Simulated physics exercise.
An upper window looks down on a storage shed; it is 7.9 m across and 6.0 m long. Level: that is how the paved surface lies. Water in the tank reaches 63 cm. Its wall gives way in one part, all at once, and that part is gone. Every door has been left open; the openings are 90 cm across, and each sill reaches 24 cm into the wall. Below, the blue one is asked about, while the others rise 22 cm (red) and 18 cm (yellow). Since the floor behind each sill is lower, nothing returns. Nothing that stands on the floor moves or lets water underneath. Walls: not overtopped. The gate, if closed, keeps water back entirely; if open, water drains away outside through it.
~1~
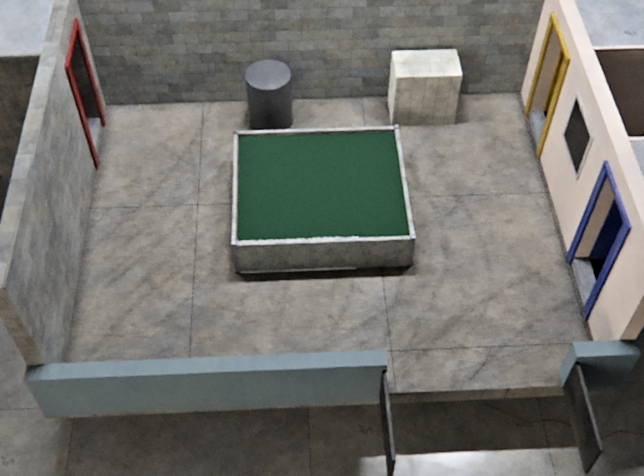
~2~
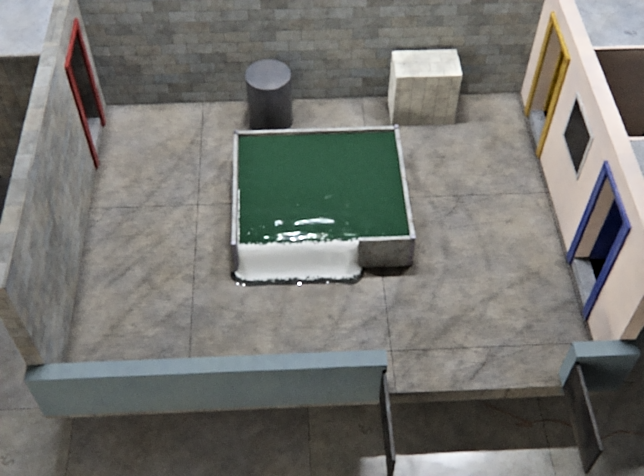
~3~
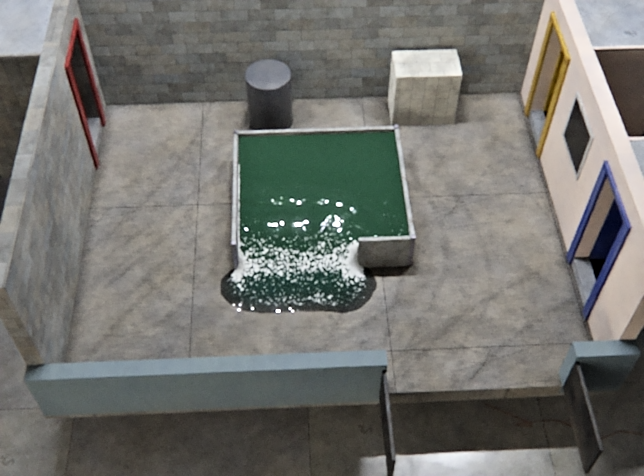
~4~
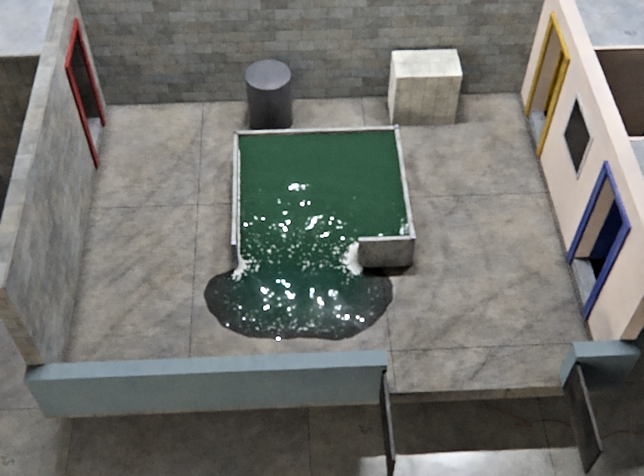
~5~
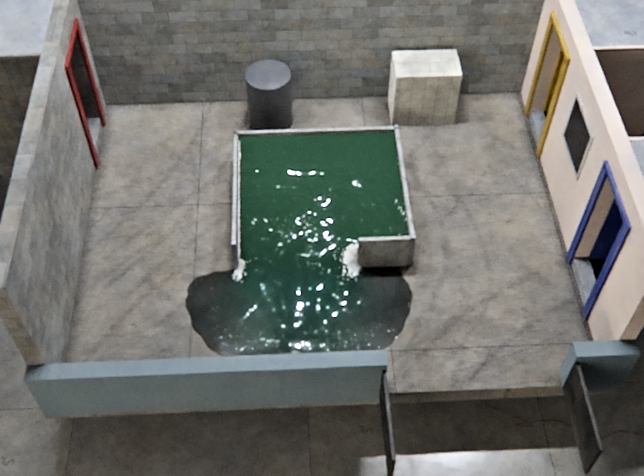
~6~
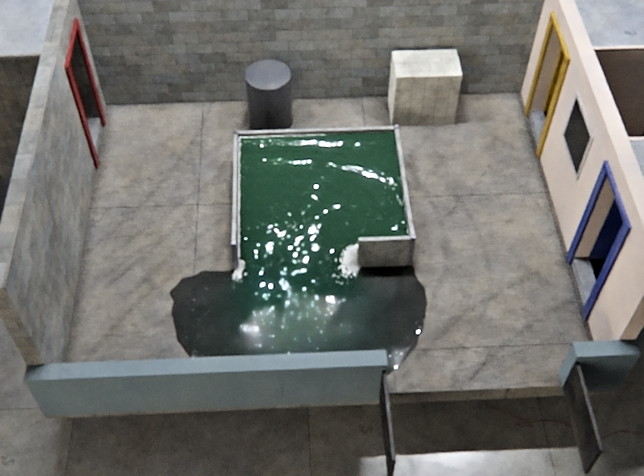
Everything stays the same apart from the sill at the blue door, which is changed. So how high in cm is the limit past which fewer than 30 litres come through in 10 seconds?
The limit is about 9 cm.
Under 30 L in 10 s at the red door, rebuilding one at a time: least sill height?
At the red door it takes roughly 10.5 centimetres.
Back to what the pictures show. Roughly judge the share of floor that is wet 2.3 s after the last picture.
Wet share: Near 40 %.
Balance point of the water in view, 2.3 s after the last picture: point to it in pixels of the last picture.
Look at about (282, 279) in the last view.
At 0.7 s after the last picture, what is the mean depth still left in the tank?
About 43 centimetres.
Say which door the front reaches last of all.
That would be the yellow door.
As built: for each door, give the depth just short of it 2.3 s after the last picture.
Door by door in cm - red 0, yellow 0, blue 2.
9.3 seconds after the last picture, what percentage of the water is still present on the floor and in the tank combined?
Close to 86 in a hundred.
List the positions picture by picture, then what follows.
The tank at (320, 185) is whole and still, 63 cm deep; the blue door at (595, 249) is dry, in the first picture.
The front is at (250, 282), 0.3 m from the gap at (298, 260); 0.3 m2 of floor is wet, 63 cm left at the back, in the second picture.
The gap is at (298, 261), the front 0.8 m out at (335, 308); the back of the tank holds 63 cm, in the third picture.
The front is at (325, 335), 1.3 m from the gap at (298, 261); 2.8 m2 of floor is wet, 63 cm left at the back, in the fourth picture.
The gap is at (298, 261), the front 1.9 m out at a hidden place; the back of the tank holds 63 cm, in the fifth picture.
The front is at a hidden place, 2.1 m from the gap at (298, 261); 5.9 m2 of floor is wet, 60 cm left at the back; the blue door at (595, 249), 4.4 m from the gap, is still 2.7 m from the nearest water, in the sixth picture.
Then, 0.7 s after the last picture water covers 20 % of the floor, deepest (46 cm) near (286, 371); it has not reached the blue door.
Then, 2.3 s after the last picture water covers 40 % of the floor, deepest (44 cm) near (74, 392); it has not reached the blue door.
Then, 9.3 s after the last picture water covers 95 % of the floor, deepest (16 cm) near (250, 116); 6 cm at the blue door, 0 litres in over its 18 cm sill.
At the blue door as built, the water peaked near 15 cm, 2.7 s after the last picture.
Run again over the same 10 s with other heights there, 55 litres in over 7 cm, 8 litres over 11.5 cm. The limit of 30 litres is kept from about 9 cm up.
